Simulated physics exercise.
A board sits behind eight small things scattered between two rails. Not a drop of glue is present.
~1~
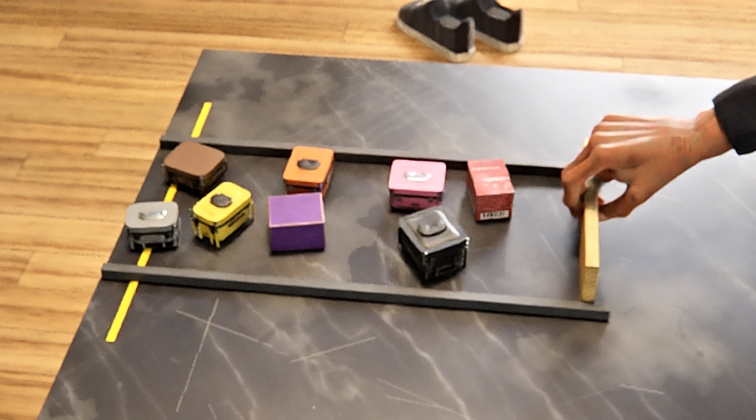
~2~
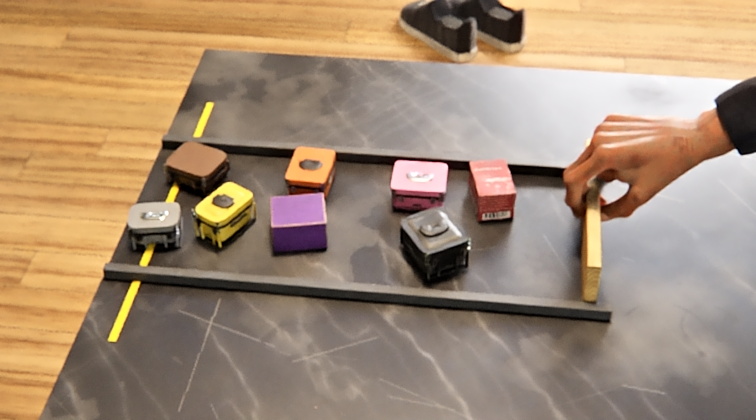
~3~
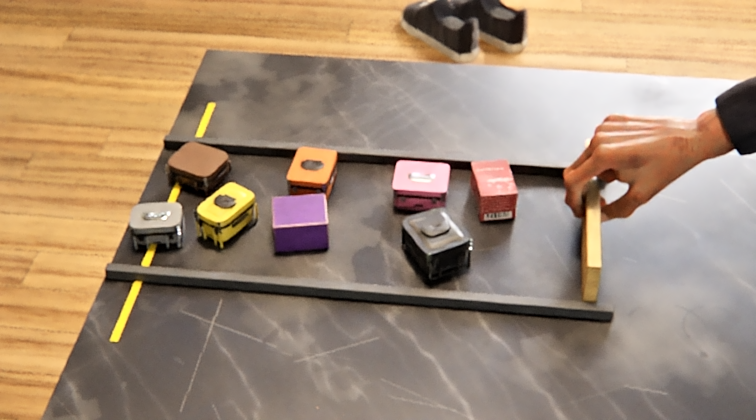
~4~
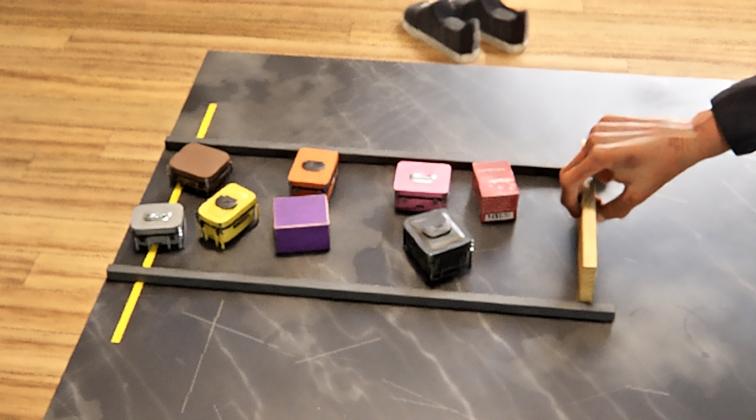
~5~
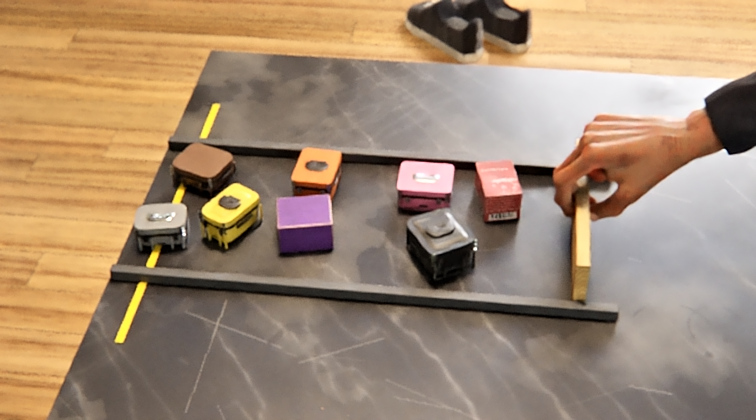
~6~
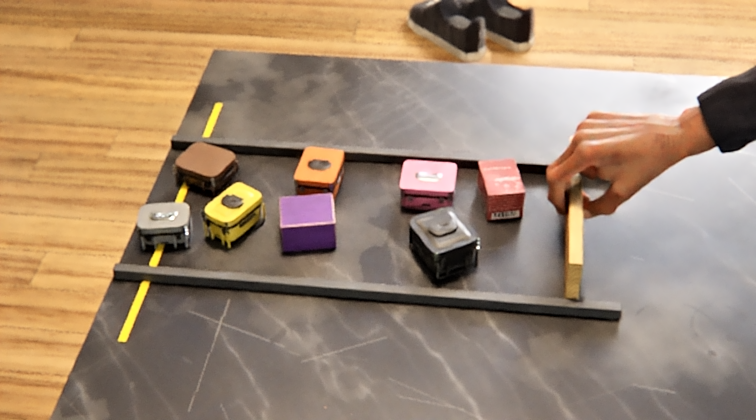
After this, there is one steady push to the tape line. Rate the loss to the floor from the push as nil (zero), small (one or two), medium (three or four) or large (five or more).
The loss is large.
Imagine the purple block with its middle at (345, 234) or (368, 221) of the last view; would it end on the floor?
Taking the two places in turn: It fails to stay, then it fails to stay.
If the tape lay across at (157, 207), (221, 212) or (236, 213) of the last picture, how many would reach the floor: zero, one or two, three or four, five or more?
For each place: Five or more; three to four; either three or four.
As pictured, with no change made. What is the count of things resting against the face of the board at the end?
The count in contact is 2.
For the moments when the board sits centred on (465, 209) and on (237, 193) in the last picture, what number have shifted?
So far 3, and 8 at the second.
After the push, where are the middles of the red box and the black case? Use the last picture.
Final positions - red box around (170, 165), black case around (144, 212).
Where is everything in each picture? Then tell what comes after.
Grey case (154, 226); brown case (196, 168); yellow case (223, 215); board (588, 219); tape (165, 208), in the first frame.
Brown case (198, 168); pink case (419, 187), in the second frame.
Yellow case (227, 215); purple block (301, 223), in the third frame.
Grey case (159, 227); red box (495, 190), in the fourth frame.
Brown case (204, 170); orange case (318, 177), in the fifth frame.
Grey case (165, 227); brown case (207, 169); yellow case (234, 215); board (574, 216); tape (176, 208), in the sixth frame.
Soon after, none off yet; grey case at rest near (165, 227); brown case at rest near (207, 169); yellow case at rest near (234, 215).
After that, none off yet; grey case displaced about its own width near (136, 223); brown case displaced about its own width near (163, 169); yellow case displaced about its own width near (181, 212).
In the end, the number that fall off is five or more; gone, pink case, purple block, orange case, yellow case, brown case and grey case.
